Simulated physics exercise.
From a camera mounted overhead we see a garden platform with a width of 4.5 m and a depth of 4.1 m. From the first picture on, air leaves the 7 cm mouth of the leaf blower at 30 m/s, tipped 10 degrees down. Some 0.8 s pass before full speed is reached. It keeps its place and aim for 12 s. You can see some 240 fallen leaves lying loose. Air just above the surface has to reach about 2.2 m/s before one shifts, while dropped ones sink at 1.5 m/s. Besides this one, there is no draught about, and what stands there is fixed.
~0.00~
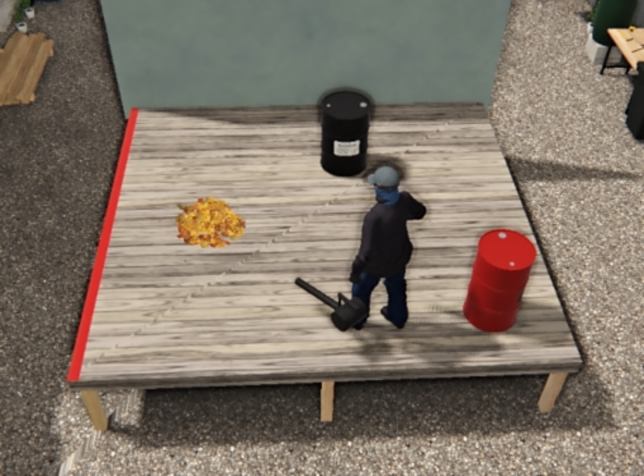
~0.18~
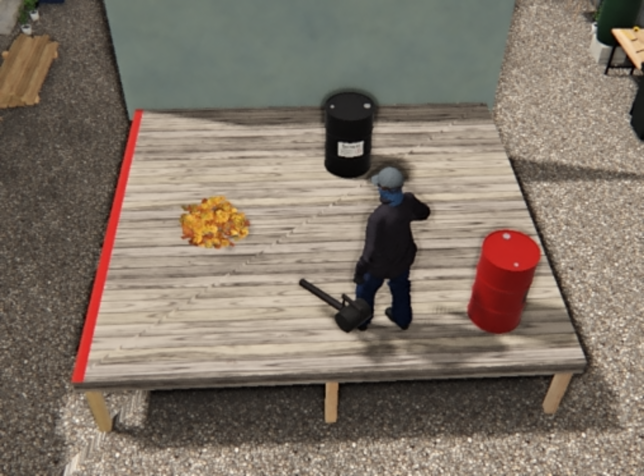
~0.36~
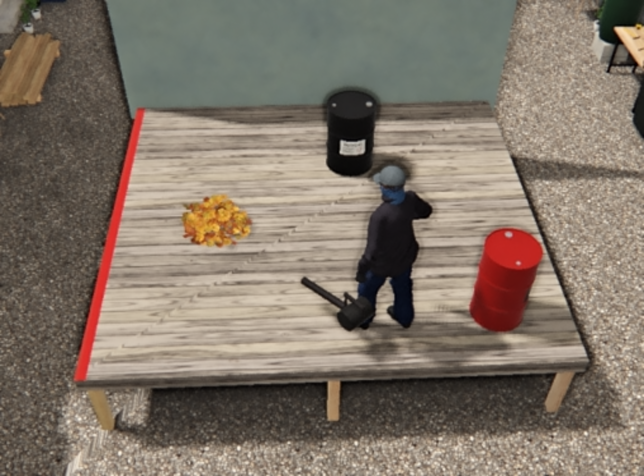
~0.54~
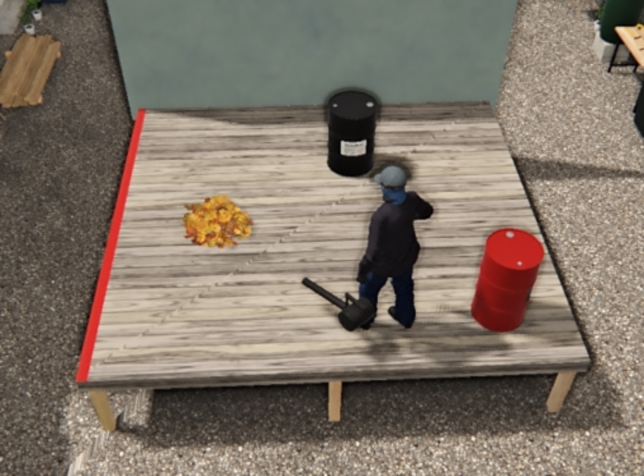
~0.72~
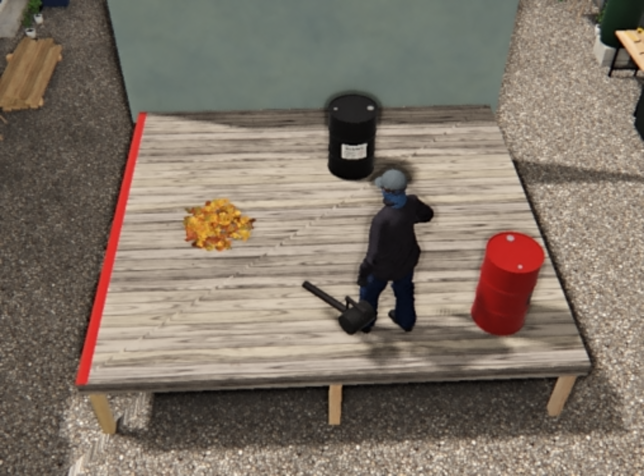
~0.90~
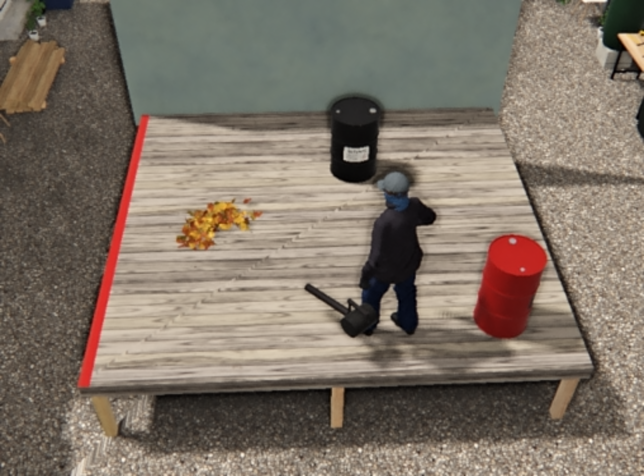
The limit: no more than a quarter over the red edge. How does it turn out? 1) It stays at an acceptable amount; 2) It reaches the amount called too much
Answer: 2.
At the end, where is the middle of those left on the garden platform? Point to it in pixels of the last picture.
Their middle sits at about (177, 122) in the last picture.
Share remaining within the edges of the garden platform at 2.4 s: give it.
Estimate: Around 30 percent.
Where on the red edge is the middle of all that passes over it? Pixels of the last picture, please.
Close to pixel (129, 170).
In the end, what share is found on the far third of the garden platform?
About 30 percent.
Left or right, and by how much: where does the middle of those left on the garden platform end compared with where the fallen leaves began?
The middle ends up further leftward, approx. 0.6 m.
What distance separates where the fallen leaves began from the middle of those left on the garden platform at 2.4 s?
The centre ends up some 2.0 m from the start.
After 2.4 s the count stands so, 66 % are over the red edge; the middle of those still in play is near (175, 125).
After 3.8 s the count stands so, 70 % are over the red edge; the middle of those still in play is near (177, 122).
After 6.6 s the count stands so, 72 % are over the red edge; the middle of those still in play is near (177, 122).
After 12.0 s, at the end, 72 % are over the red edge; the middle of those still in play is near (177, 122).
